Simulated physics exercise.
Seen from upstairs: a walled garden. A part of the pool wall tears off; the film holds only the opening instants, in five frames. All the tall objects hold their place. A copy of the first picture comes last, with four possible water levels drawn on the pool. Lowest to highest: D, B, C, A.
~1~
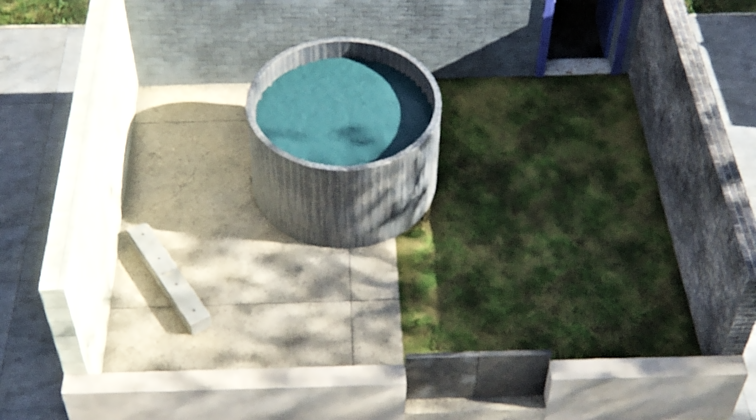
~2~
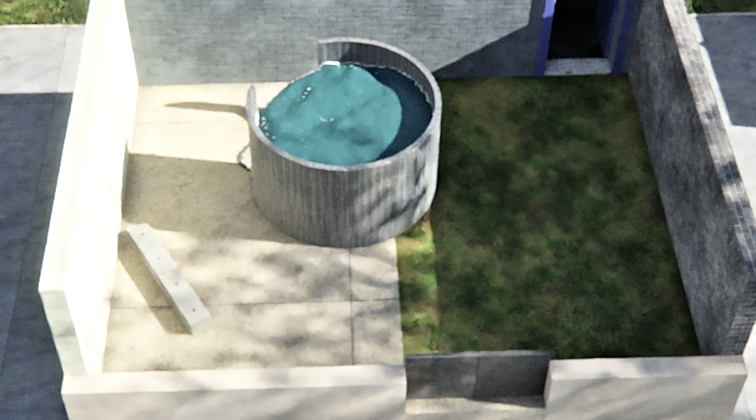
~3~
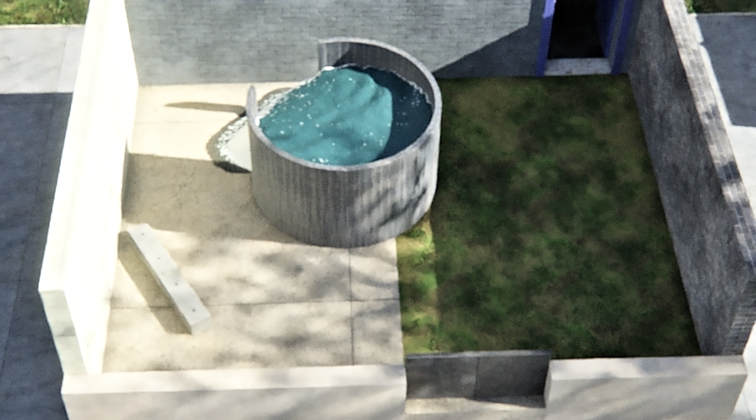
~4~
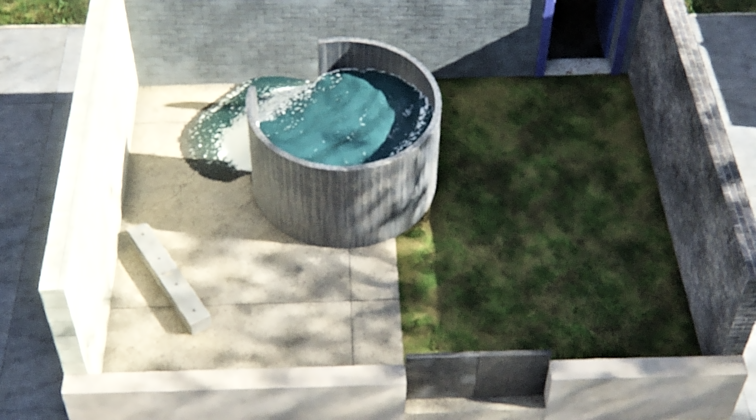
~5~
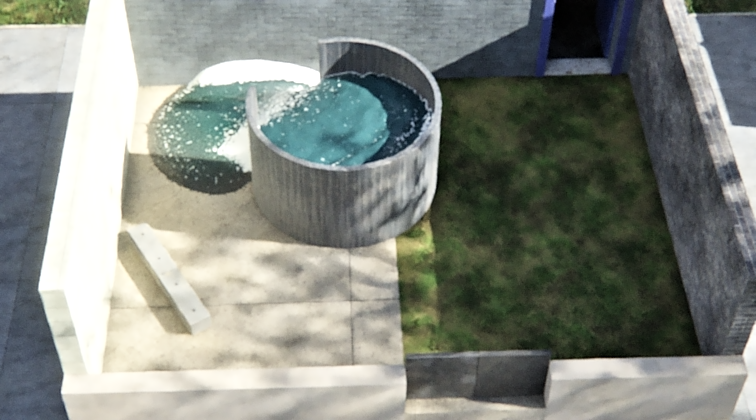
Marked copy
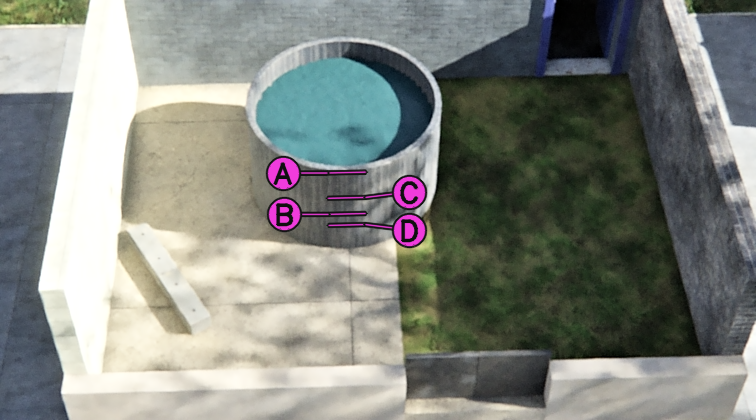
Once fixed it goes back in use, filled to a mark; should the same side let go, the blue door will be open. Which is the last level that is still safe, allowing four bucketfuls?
That is mark C.
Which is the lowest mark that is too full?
That is mark A.
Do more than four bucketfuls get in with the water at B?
No.
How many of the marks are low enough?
Three of them.
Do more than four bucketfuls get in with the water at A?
Yes, that goes wrong.
In magenta, A at (346, 172); B at (347, 213); C at (346, 197); D at (347, 225); from the bottom up D, B, C, A.
Choosing A, about 15 bucketfuls get in.
Choosing B, nothing gets over.
Choosing C, a bucket or two gets in.
Choosing D, nothing gets over.
